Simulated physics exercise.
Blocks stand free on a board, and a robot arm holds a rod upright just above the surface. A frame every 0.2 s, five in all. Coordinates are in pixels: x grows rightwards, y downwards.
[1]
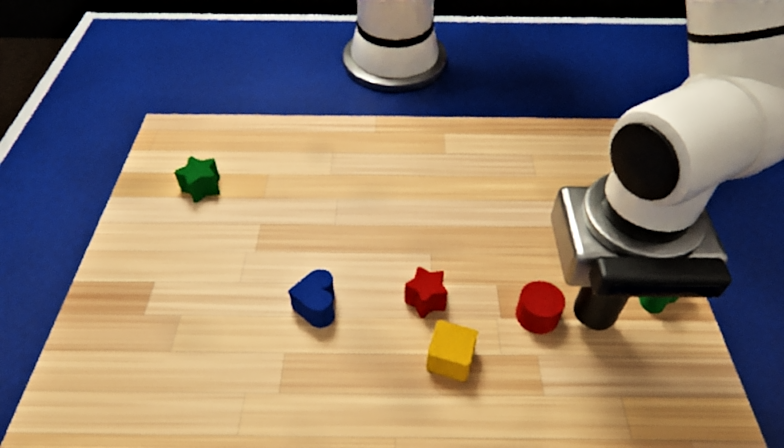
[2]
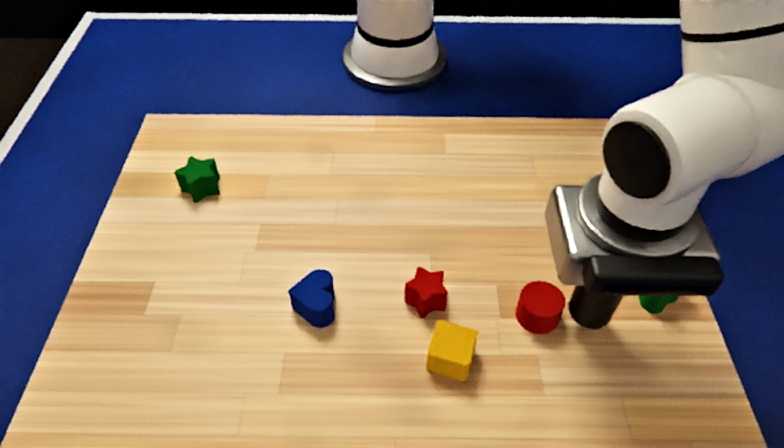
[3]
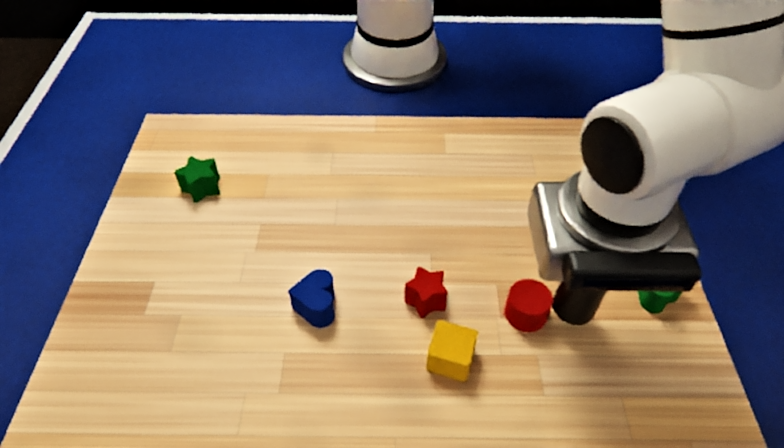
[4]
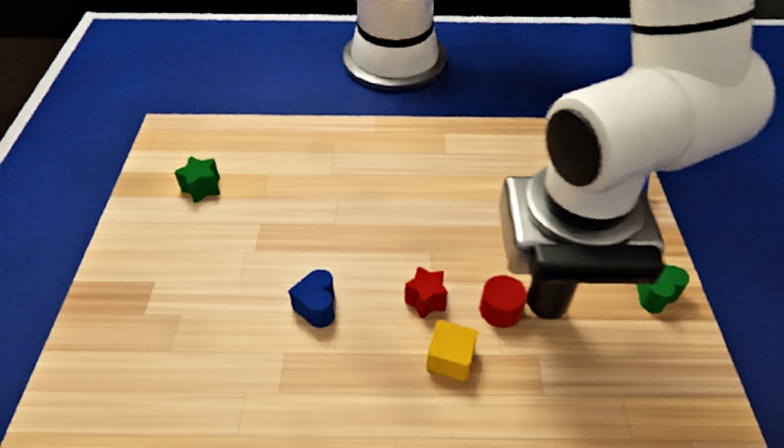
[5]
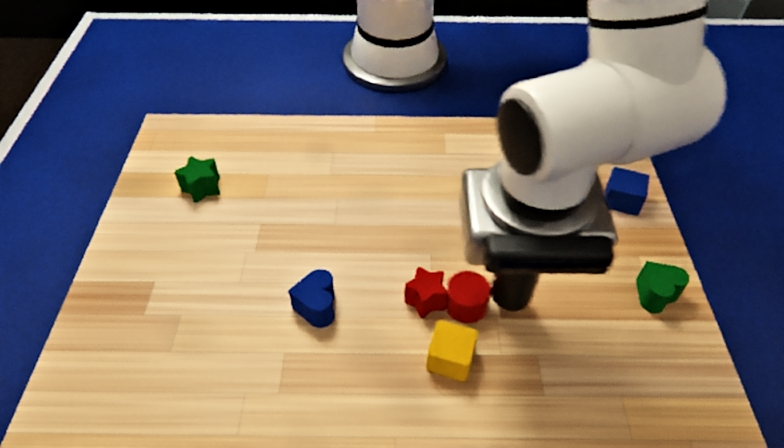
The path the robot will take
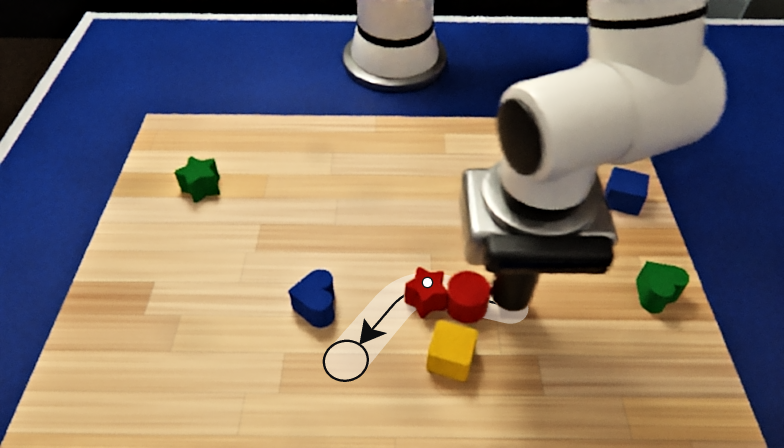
A robot arm moved left across a wooden board and pushed the red circle along with its dark rod until it sat right beside the red star, while the other blocks stayed still.
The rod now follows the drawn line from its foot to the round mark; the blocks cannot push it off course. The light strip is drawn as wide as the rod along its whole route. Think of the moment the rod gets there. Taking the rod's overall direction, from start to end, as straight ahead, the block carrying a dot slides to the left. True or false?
Verdict: False.
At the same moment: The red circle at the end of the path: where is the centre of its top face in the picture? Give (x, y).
My best guess is (300, 334).
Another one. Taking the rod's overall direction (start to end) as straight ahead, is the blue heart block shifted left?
Answer: No.
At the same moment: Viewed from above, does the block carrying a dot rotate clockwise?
In short: Yes.
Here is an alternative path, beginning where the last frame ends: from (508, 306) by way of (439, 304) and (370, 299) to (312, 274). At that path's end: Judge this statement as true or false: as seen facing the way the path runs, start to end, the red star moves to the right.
The statement is correct.
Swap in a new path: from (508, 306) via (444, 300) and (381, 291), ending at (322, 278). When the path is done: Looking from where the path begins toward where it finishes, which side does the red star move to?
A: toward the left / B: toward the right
Answer: A.
Path on the board, from (508, 306) via (443, 291) and (388, 311), ending at (346, 360); the dot is on the red star.
On the path given first. One third of the way, rod at (444, 279); red star at (366, 286); red circle at (404, 282).
Two thirds of the way, rod at (388, 299); blue heart block at (271, 296), turned 25° clockwise; red star at (306, 302); red circle at (345, 301).
At the end, rod at (345, 349); blue heart block at (252, 290), turned 35° clockwise; red star at (276, 309), turned 50° clockwise; yellow square in place; red circle at (300, 334).
